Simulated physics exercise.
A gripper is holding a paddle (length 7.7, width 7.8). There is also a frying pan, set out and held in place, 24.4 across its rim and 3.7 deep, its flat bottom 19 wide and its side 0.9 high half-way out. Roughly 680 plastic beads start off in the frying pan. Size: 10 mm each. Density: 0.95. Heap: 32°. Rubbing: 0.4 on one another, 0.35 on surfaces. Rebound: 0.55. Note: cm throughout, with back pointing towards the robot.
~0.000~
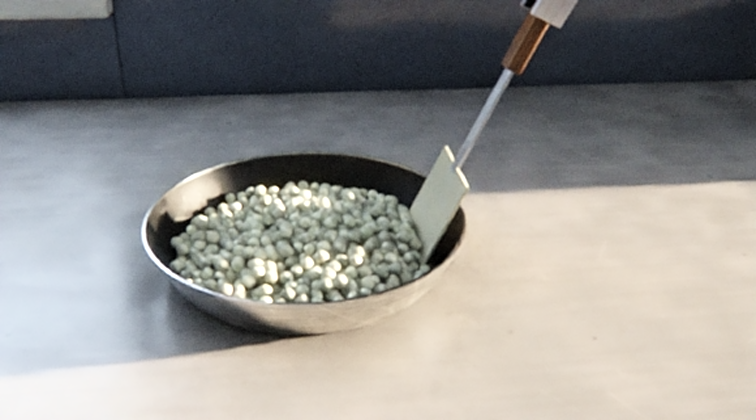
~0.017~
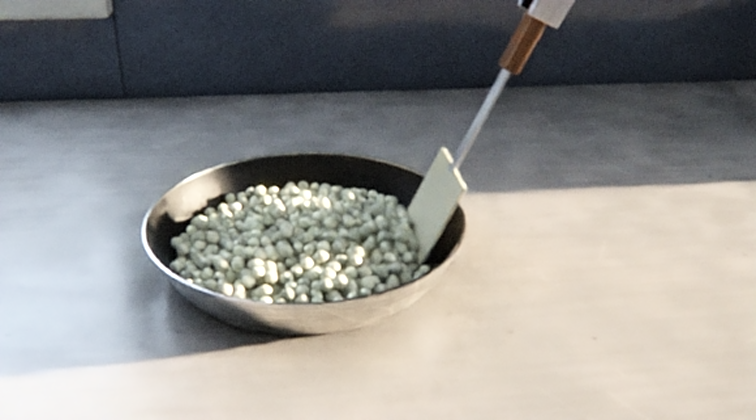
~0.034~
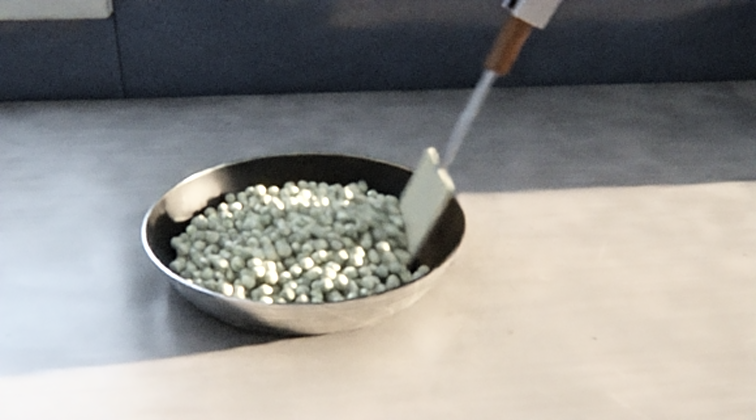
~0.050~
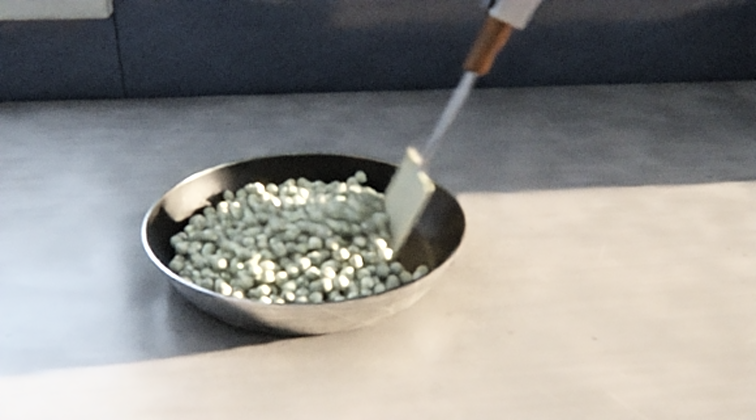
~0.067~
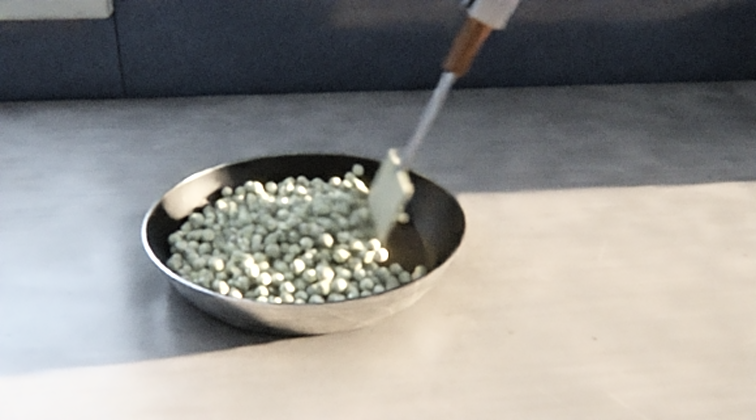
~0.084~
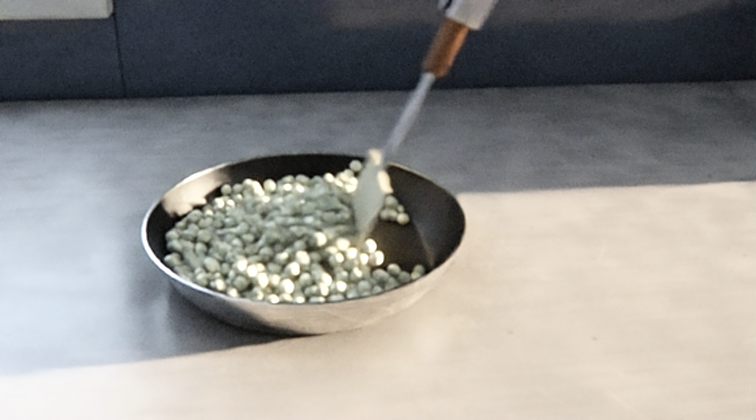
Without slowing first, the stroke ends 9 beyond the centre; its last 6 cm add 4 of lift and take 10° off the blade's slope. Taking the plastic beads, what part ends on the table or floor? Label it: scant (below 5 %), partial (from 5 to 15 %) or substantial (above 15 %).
Substantial (above 15 %).
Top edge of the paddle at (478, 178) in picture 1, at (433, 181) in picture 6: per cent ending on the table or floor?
Some 15 percent ends up on the table or floor.
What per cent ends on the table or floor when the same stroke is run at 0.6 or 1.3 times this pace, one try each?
Some 10 per cent, then some 20 per cent, on the table or floor.
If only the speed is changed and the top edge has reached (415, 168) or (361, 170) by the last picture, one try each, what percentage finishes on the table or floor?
That comes to some 10 and some 20 percent, in that order.
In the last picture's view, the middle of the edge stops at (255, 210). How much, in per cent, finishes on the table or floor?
My guess is roughly 5 percent.
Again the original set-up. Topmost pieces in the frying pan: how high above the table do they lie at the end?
Close to 4.0 centimetres high.
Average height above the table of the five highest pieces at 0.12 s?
About 5 cm.
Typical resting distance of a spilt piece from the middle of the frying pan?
Some 32 cm.
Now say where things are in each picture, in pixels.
In the first picture, paddle top edge at (456, 166), sloping 65°; upper third of the load around (314, 232), from x 175 to 425, top at y 185; 685 in the frying pan.
In the second picture, paddle top edge at (454, 166), sloping 65°; upper third of the load around (317, 232), from x 175 to 425, top at y 185.
In the third picture, paddle top edge at (440, 167), sloping 65°; upper third of the load around (320, 230), from x 175 to 425, top at y 185.
In the fourth picture, paddle top edge at (421, 168), sloping 65°; upper third of the load around (318, 229), from x 175 to 420, top at y 175.
In the fifth picture, paddle top edge at (401, 169), sloping 65°; upper third of the load around (315, 229), from x 175 to 420, top at y 170.
In the sixth picture, paddle top edge at (380, 170), sloping 65°; upper third of the load around (303, 228), from x 170 to 420, top at y 165; 685 in the frying pan.
After 0.12 s, sloping 65°, highest piece 6 above the table; 685 in the frying pan.
After 0.17 s, sloping 61°, highest piece 7 above the table; 685 in the frying pan.
After 0.39 s, sloping 55°, highest piece 4 above the table; 548 in the frying pan, 136 on the table or floor, 1 on the blade or in flight.
After 1.44 s, sloping 55°, highest piece 4 above the table; 548 in the frying pan, 137 on the table or floor.
At rest, 548 in the frying pan, 137 on the table or floor. That is 20 % on the table or floor.
